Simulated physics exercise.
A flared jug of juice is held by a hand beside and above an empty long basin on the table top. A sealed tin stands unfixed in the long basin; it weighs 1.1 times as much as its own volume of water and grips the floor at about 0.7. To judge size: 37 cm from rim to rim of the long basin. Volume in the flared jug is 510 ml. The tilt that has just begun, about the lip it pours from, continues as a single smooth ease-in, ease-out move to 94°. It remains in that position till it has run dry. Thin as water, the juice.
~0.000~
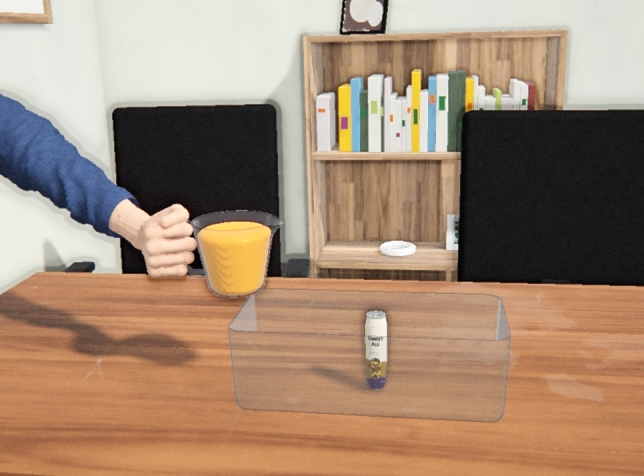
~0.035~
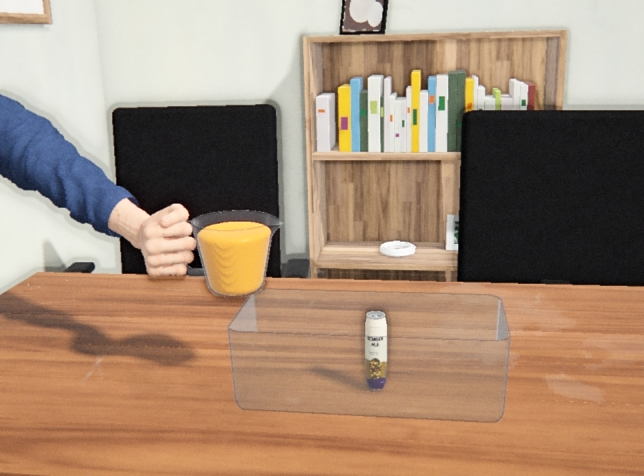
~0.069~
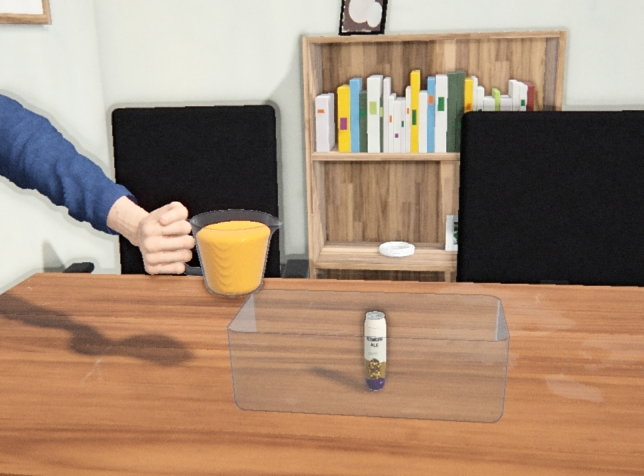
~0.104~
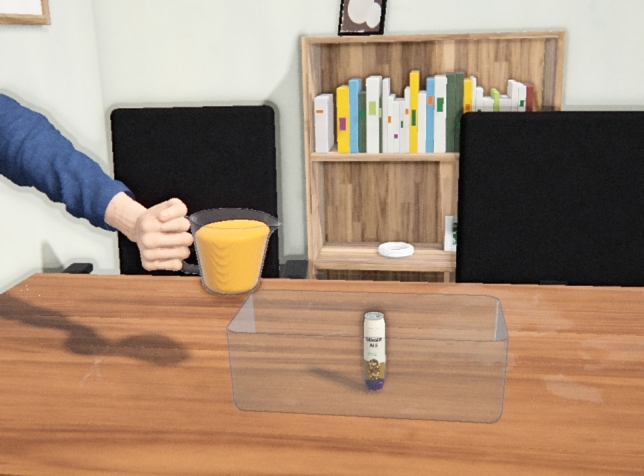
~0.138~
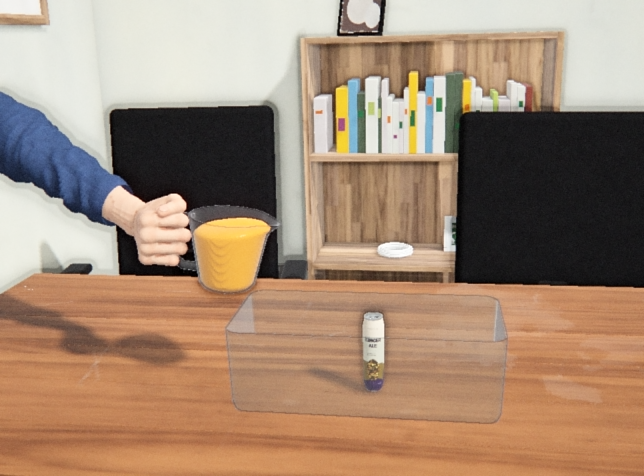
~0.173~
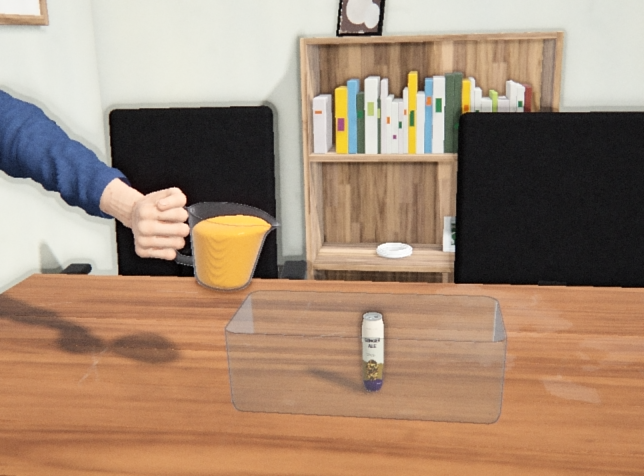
At a wooden table, a hand held a clear jug of orange juice above and left of a see-through basin with a small tin showing, then slowly tilted the jug slightly rightward.
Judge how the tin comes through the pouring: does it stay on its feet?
No, it tips.
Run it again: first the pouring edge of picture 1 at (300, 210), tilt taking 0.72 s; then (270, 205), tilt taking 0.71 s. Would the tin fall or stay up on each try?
Try 1: Tipped over; try 2: Tipped over.
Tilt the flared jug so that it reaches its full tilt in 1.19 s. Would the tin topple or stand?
Result: Tin upright.
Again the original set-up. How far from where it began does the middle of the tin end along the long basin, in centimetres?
In the end the tin's centre has shifted about 10.0 centimetres.
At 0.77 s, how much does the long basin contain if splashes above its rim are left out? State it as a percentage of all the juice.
The share is close to 46 percent.
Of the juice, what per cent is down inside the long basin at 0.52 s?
I reckon close to 2 percent of it.
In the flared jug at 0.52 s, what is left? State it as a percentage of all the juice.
At that time about 76 in a hundred parts are still held.
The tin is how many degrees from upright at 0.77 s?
Measured tilt, approx.: 0 degrees.
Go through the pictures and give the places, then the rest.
In the first picture, tilt 0°; pouring edge (285, 222); surface from (201, 229) to (272, 231); the long basin's rim runs from (242, 309) to (505, 318); the tin's top is at (376, 318).
In the second picture, tilt 0°; pouring edge (284, 223); surface from (200, 230) to (272, 230).
In the third picture, tilt 2°; pouring edge (284, 223); surface from (199, 230) to (271, 230).
In the fourth picture, tilt 4°; pouring edge (283, 224); surface from (198, 229) to (270, 228).
In the fifth picture, tilt 6°; pouring edge (282, 224); surface from (197, 227) to (270, 227).
In the sixth picture, tilt 10°; pouring edge (281, 224); surface from (196, 224) to (270, 224).
After 0.52 s the tilt is 65° and 77 per cent is still to pour; the tin stands where it began.
After 0.77 s the tilt is 93° and 21 per cent is still to pour; the tin stands 1 cm from where it began.
After 1.04 s the tilt is 94° and 1 per cent is still to pour; the tin lies on its side.
After 1.33 s the tilt is 94° and 0 per cent is still to pour; the tin lies on its side.
In the end the tin lies on its side.
